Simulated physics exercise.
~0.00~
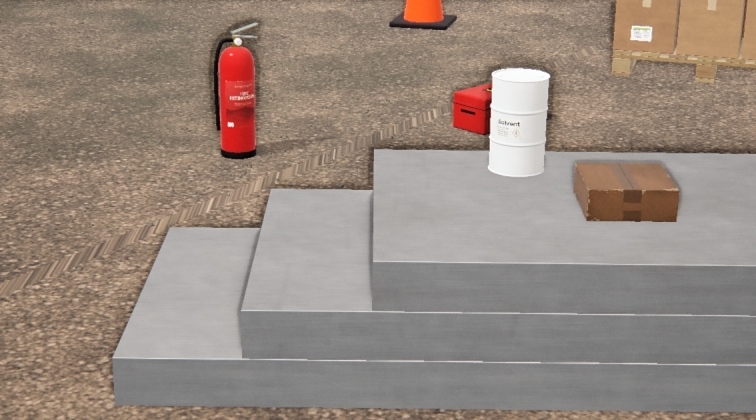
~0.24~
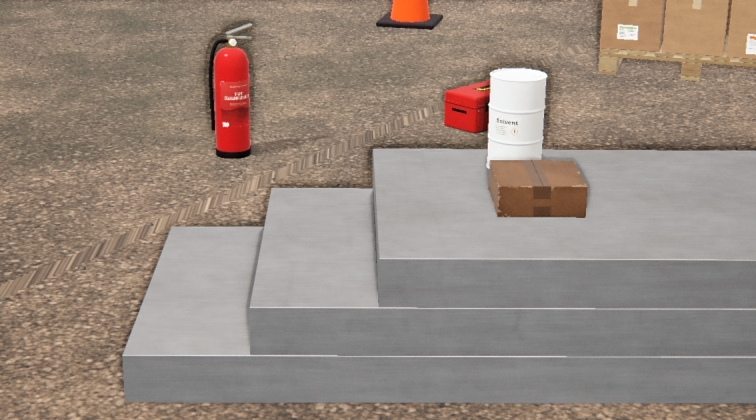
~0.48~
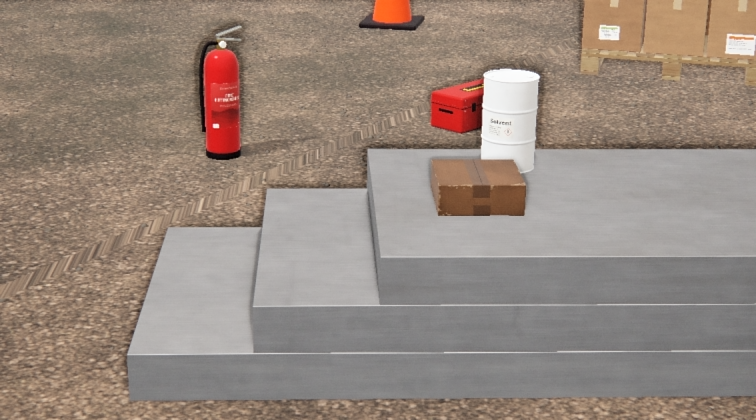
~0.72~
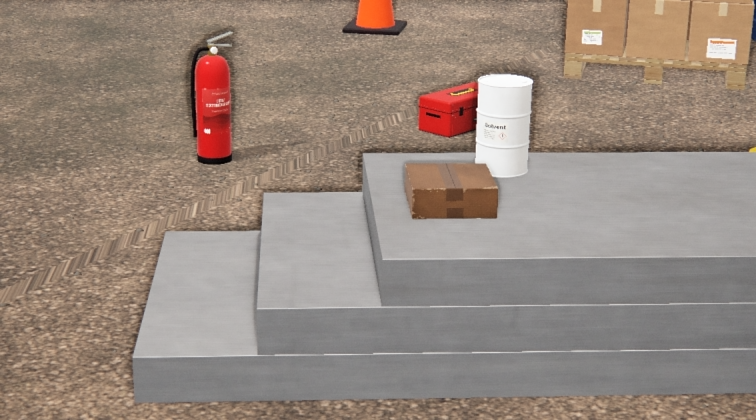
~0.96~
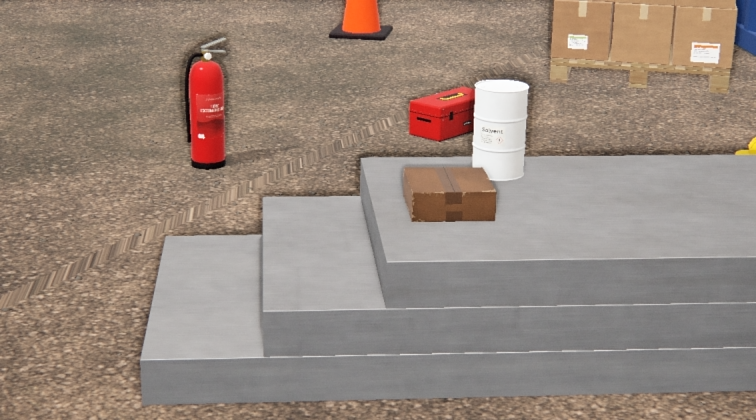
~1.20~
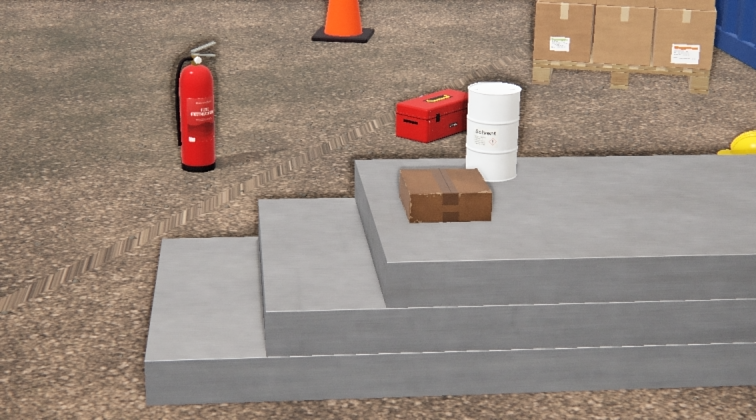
A brown cardboard parcel slides left across the top landing of a short flight of grey steps, seen from slightly above, while the view drifts gently sideways. A white canister stands at the back of the landing, with a red toolbox on the rough brown ground behind it. A red fire extinguisher stands to the left, and an orange cone and stacked boxes on a pallet sit farther back. The parcel passes in front of the canister, slows and stops near the landing's left edge. It stays there, upright and still on the top level, with the canister unmoved.
